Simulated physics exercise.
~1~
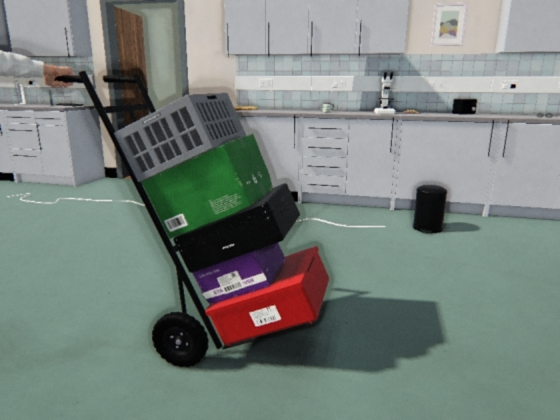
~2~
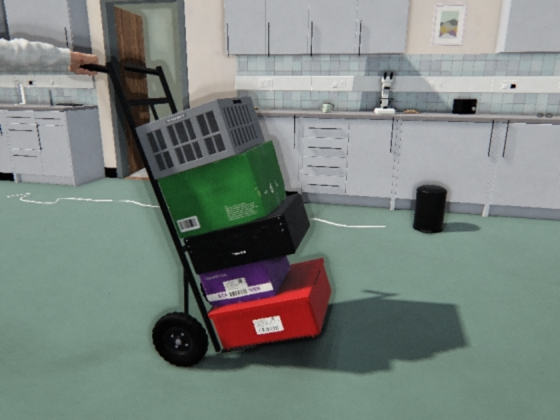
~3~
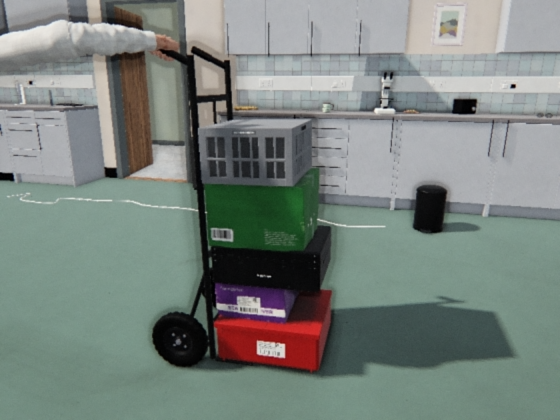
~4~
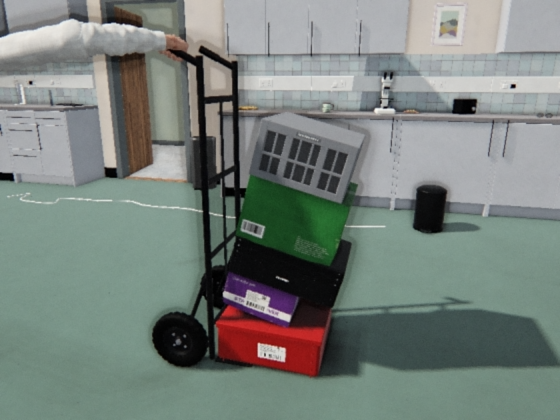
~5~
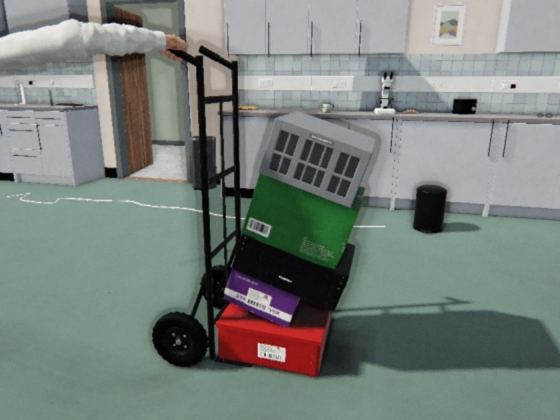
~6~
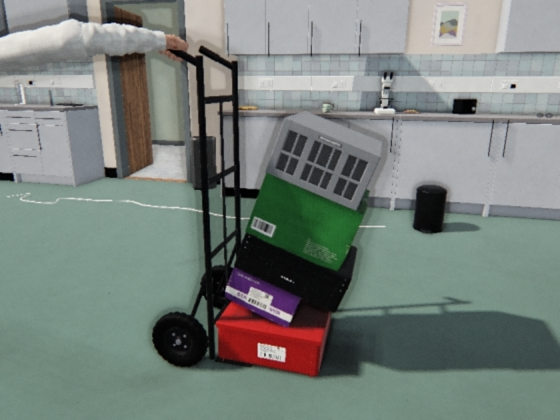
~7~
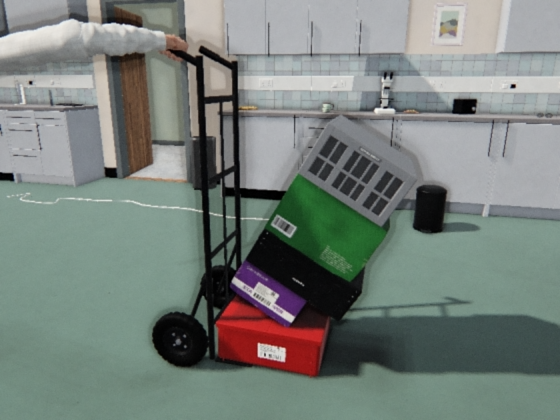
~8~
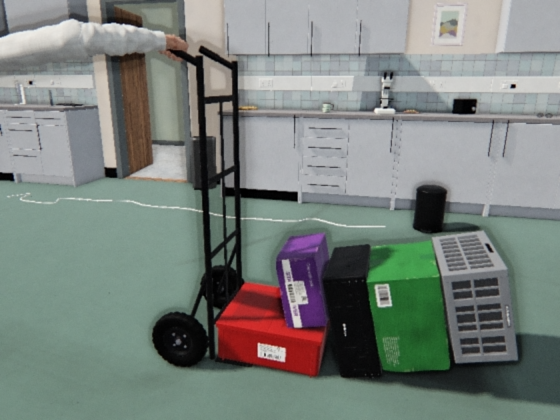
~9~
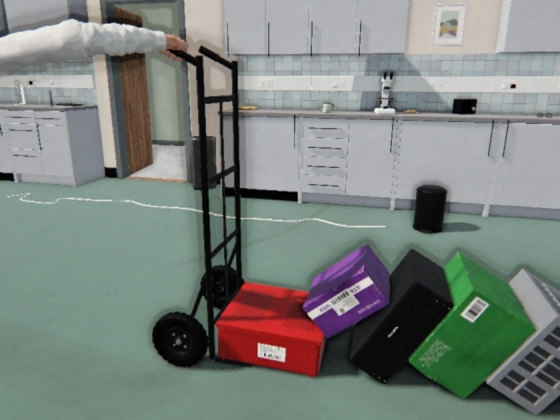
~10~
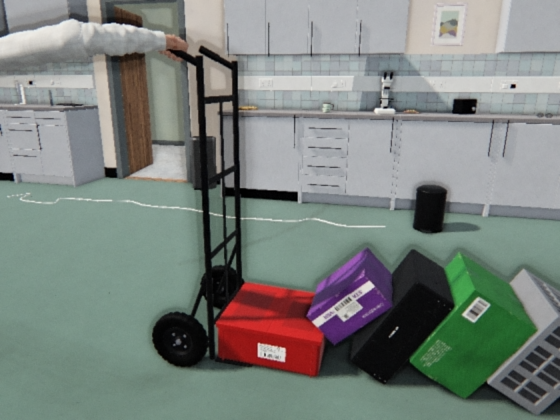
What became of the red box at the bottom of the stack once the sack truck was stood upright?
It held its spot at the foot of the sack truck while the things stacked above it toppled to the right.
A white-sleeved arm swung a loaded sack truck upright, and the stack leaned right and toppled. The grey crate, green box and black box spilled to the right, the purple one tipped over beside the red one, and the red one stayed put.
